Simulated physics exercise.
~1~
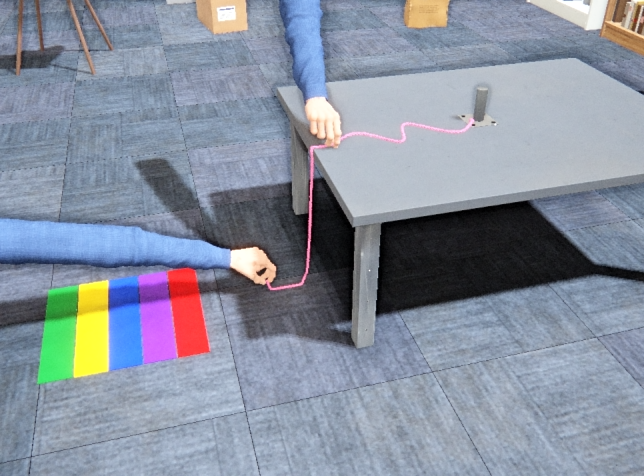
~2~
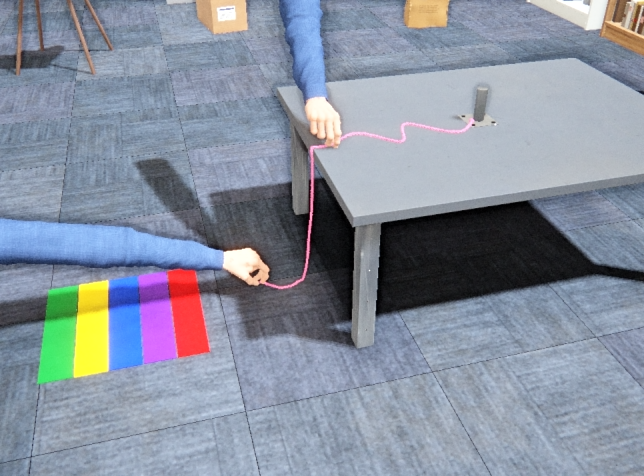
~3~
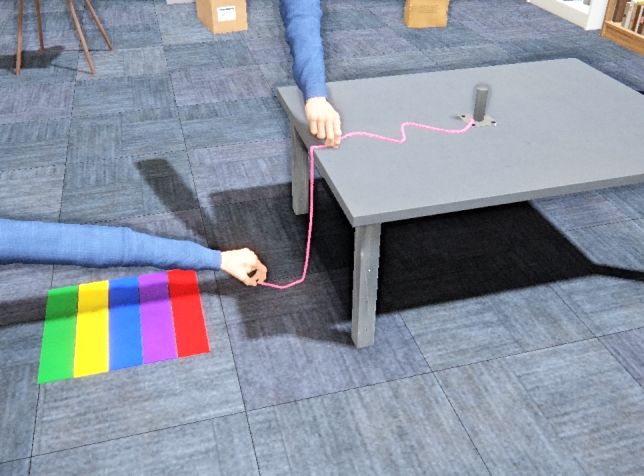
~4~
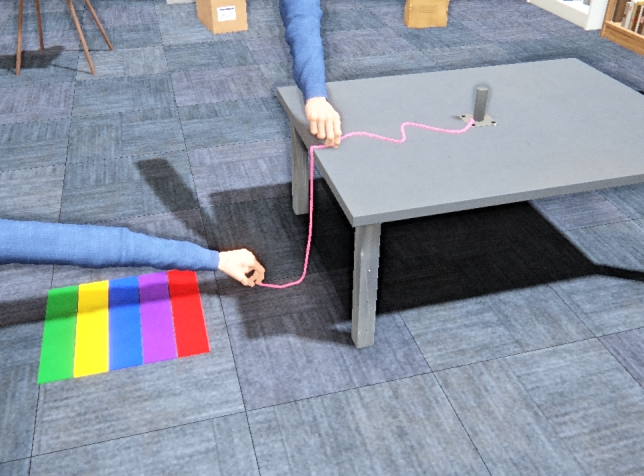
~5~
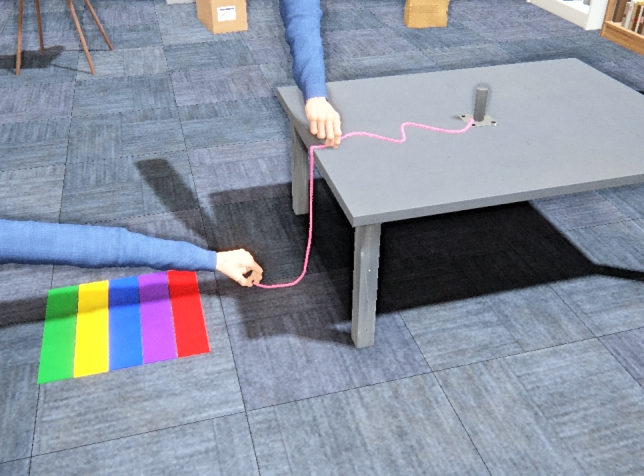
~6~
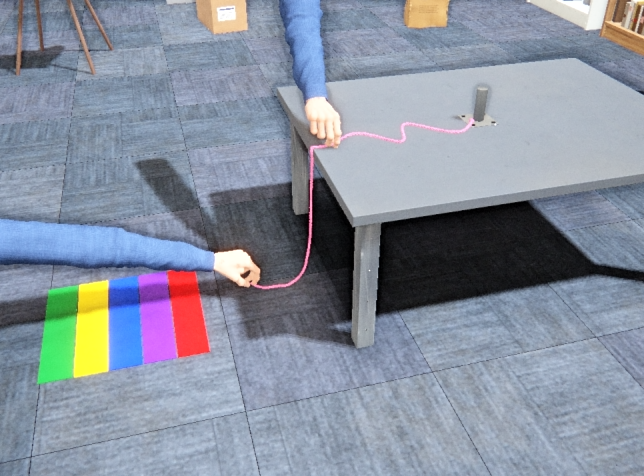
A hand holding the loose end of a pink shoelace shifts very slightly left near five coloured strips on the carpet, while another hand pinches the lace at the table's edge and its path to the post stays still.
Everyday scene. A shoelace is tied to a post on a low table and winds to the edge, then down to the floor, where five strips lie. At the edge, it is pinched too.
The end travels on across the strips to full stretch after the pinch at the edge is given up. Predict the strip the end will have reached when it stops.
I would say the yellow strip.
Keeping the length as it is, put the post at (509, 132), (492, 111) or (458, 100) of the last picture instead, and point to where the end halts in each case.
Going by the last picture, roughly (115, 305), (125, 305) and (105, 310).
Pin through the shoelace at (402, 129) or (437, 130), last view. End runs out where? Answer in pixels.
Pixel positions per try: (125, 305); (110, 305).
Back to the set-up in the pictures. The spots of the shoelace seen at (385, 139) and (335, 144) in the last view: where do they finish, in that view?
Near (335, 141) and (276, 169).
Early on, end near (160, 298); over purple.
Midway, end near (117, 306); over blue.
At the end of the slack, end near (90, 310); over yellow. The yellow one.
